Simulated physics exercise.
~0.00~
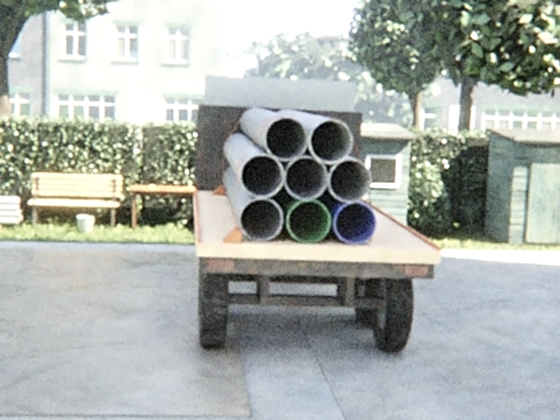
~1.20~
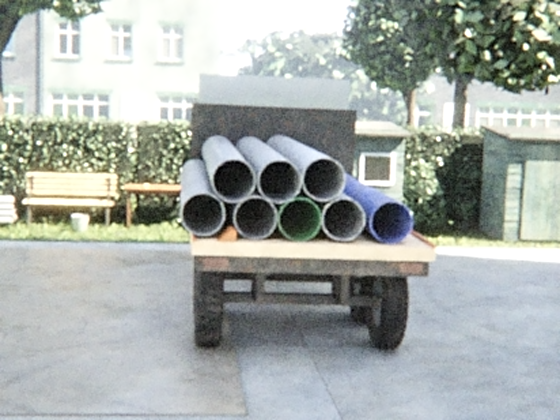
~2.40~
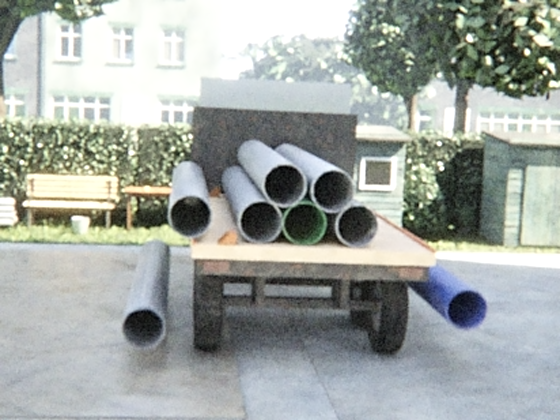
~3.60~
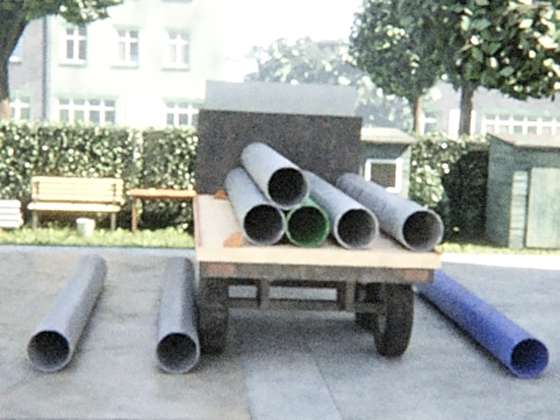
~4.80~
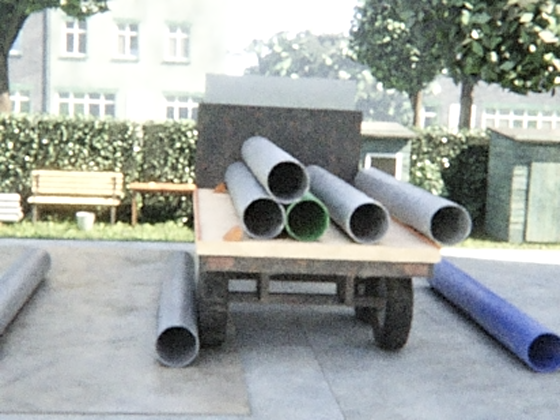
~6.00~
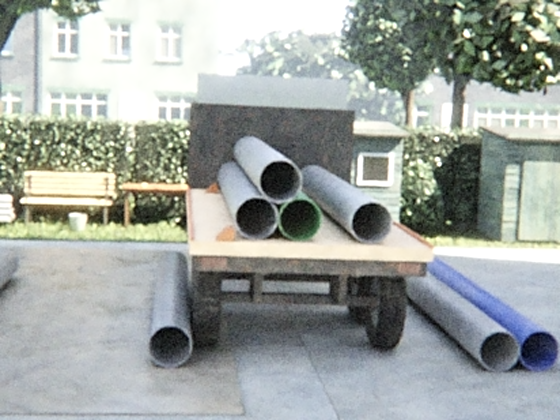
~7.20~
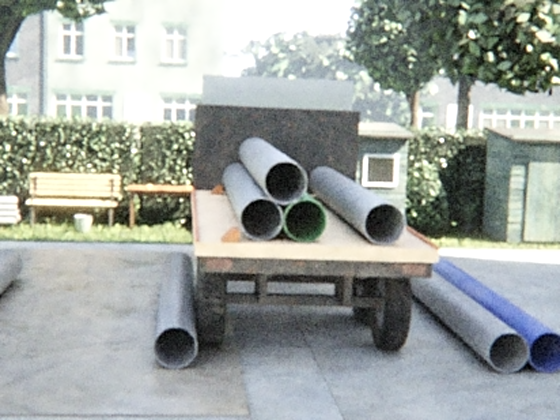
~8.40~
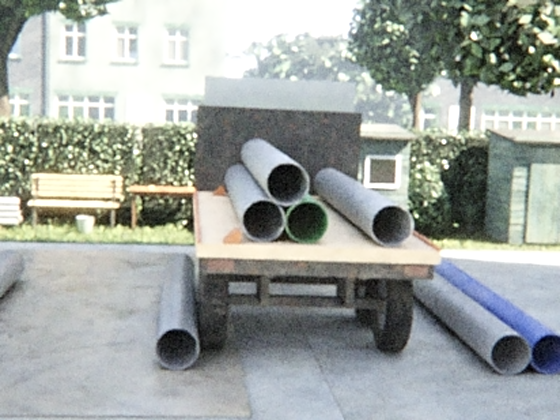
In a paved yard by a hedge, a stack of pipes on a parked flatbed truck collapsed, the blue one and a grey one dropping off opposite sides, then another grey off each side, while the green one stayed aboard with three greys.
